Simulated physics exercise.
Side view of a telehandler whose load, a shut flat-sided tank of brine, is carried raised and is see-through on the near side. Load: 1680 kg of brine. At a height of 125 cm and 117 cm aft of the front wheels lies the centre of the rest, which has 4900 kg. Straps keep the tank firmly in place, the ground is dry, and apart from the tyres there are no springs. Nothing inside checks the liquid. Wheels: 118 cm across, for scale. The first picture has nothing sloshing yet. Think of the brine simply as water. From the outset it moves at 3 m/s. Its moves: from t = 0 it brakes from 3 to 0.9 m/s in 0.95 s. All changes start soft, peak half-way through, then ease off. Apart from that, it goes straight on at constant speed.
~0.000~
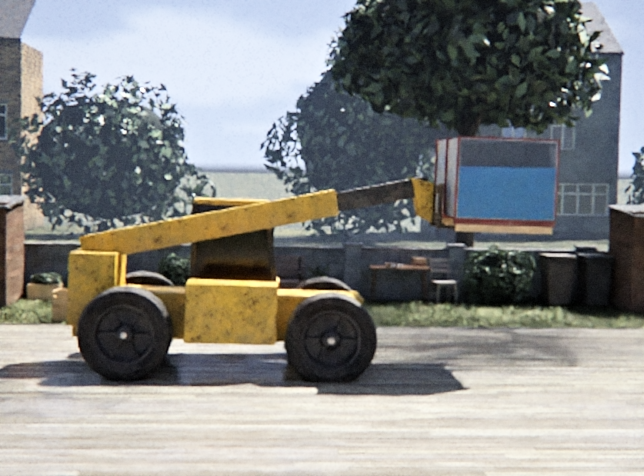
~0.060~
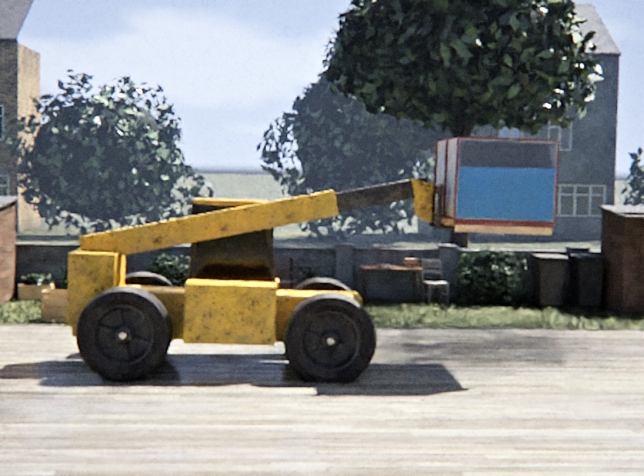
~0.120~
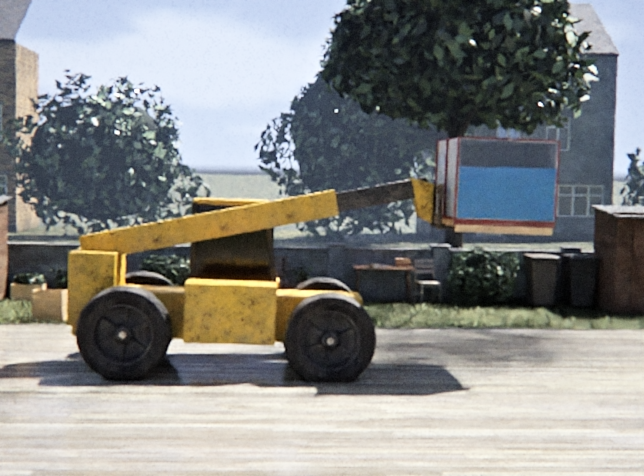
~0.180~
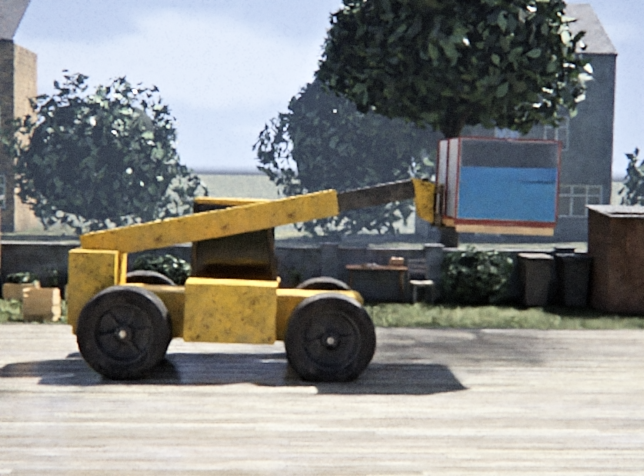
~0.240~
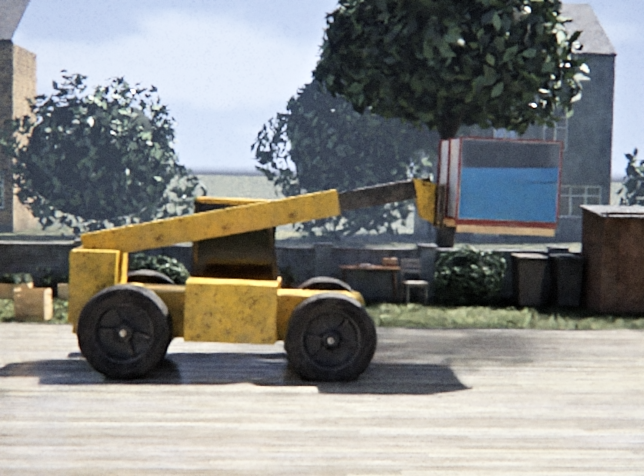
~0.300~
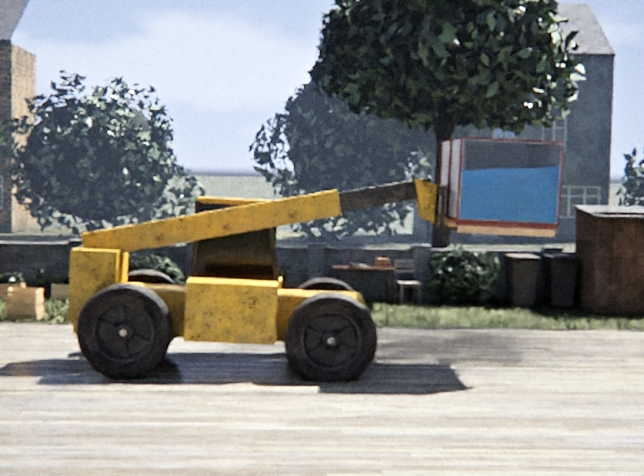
Yellow telehandler rolling slowly right past trees and houses, holding a raised, clear-sided tank of blue liquid out in front.
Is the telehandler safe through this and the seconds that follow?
Result: Overturned.
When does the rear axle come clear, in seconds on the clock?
Around 0.40 s, I'd say.
After 0.40 s the lean is 1° nose down, the rear 2 cm in the air; the liquid stands 71 cm on the front, 57 cm on the back.
After 0.85 s the lean is 6° nose down, the rear 27 cm in the air; the liquid stands 95 cm on the front, 39 cm on the back.
After 1.35 s the lean is 16° nose down, the rear 69 cm in the air; the liquid stands 68 cm on the front, 64 cm on the back.
After 2.35 s it has passed 50° nose down and is going over.
